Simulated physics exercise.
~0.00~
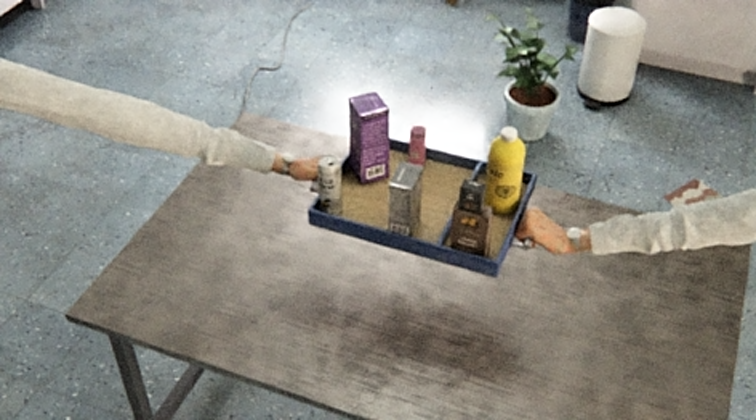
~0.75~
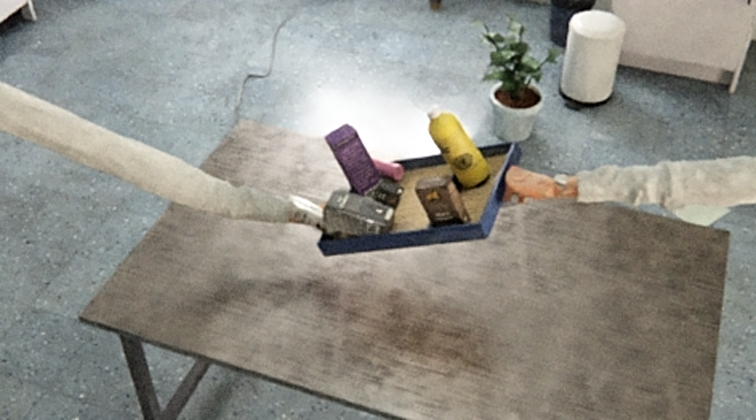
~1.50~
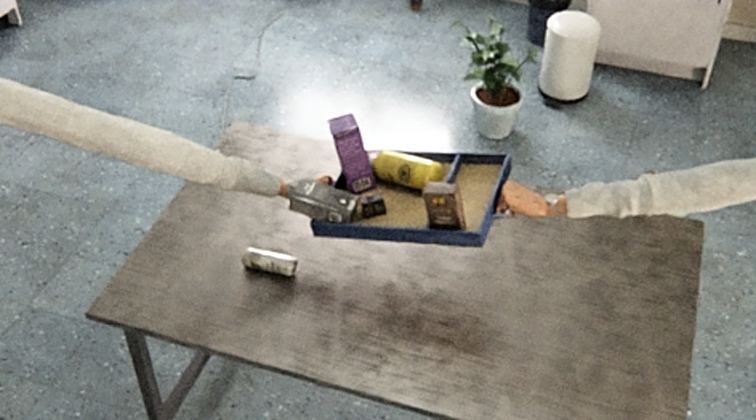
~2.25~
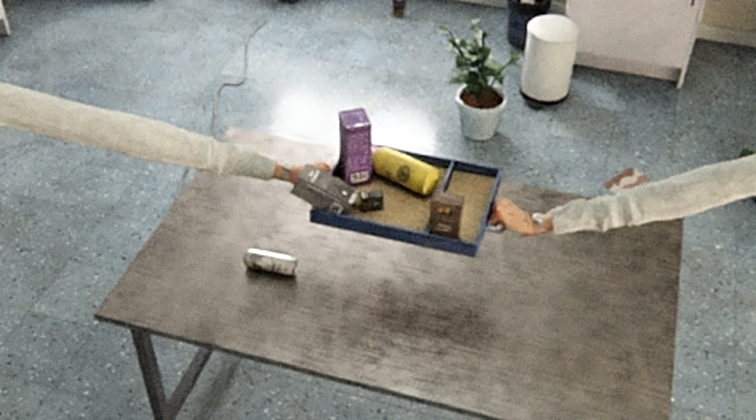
Above a wooden table, two hands tilting a blue tray left, toppling several items and dropping a can, then levelling it.
